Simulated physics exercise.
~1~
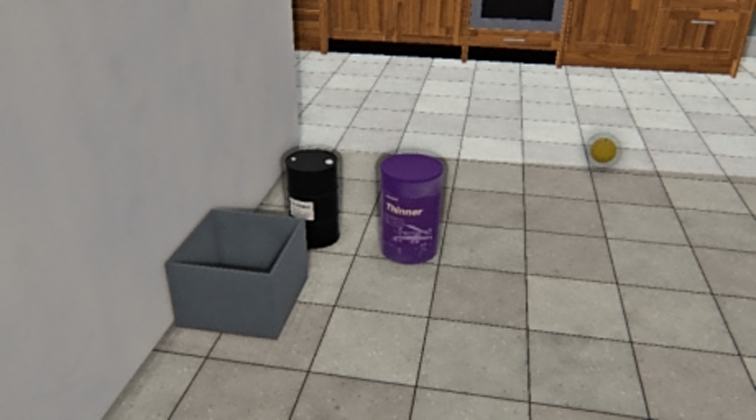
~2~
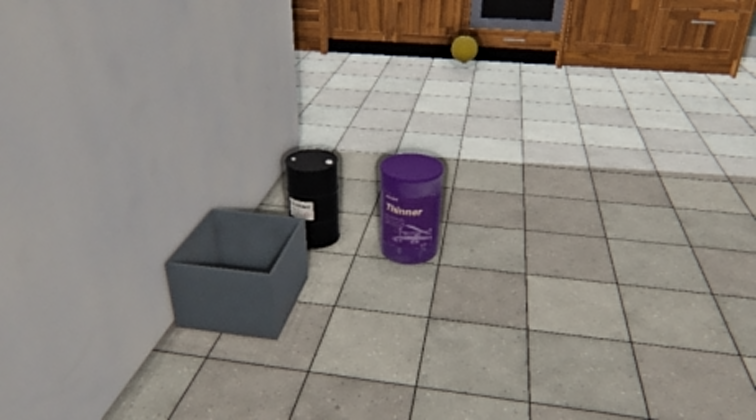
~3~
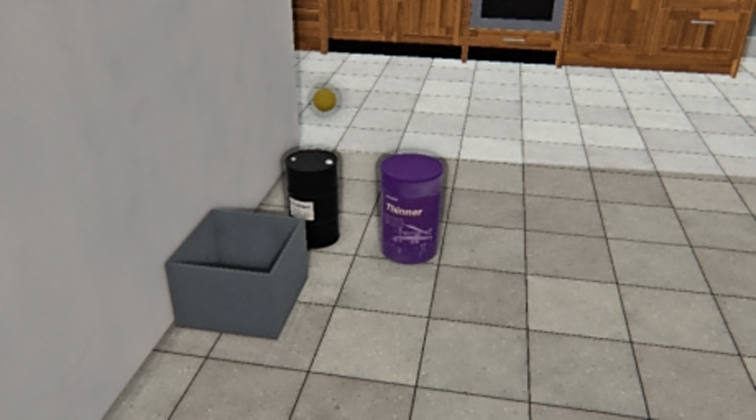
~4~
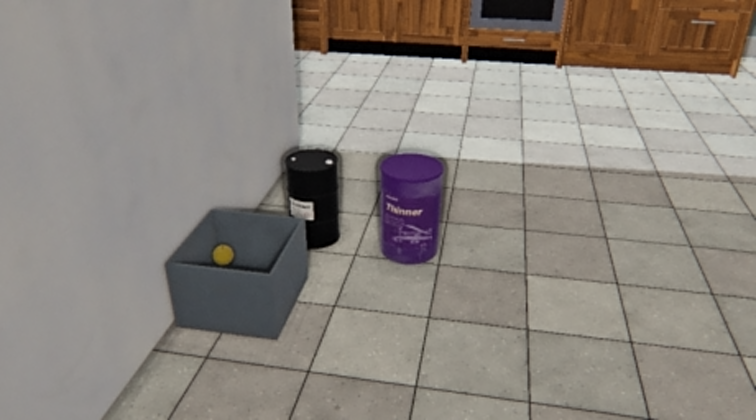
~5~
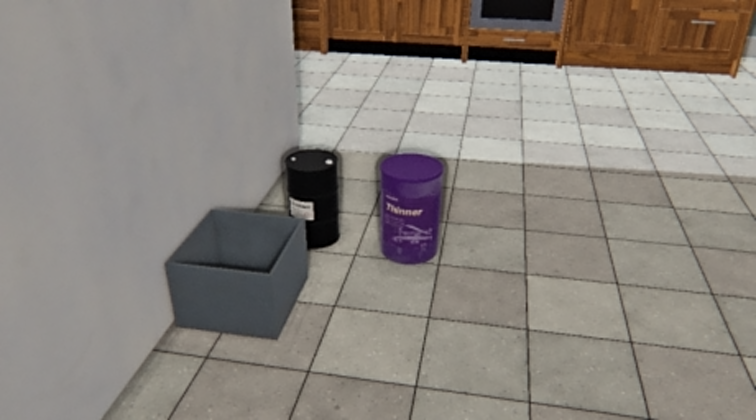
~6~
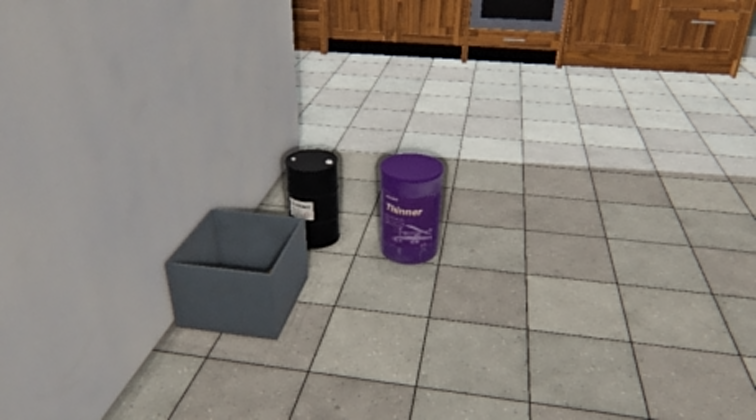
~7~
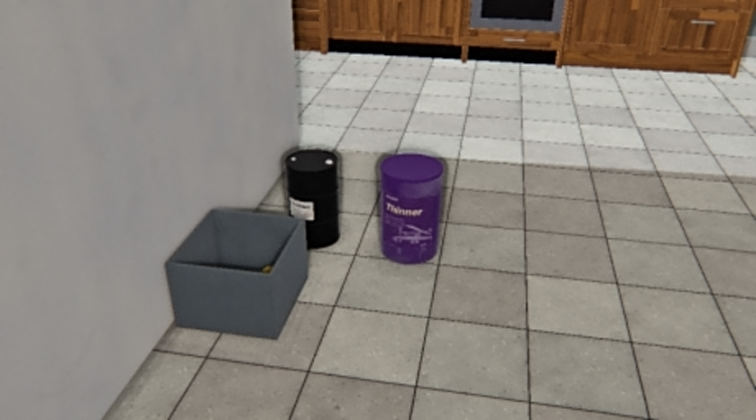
In the video, a small yellow apple arcs leftward through the air above a tiled floor, passing behind a purple pail and a black canister, and drops into an open gray box, where it ends up inside, barely visible, while the containers stay still.
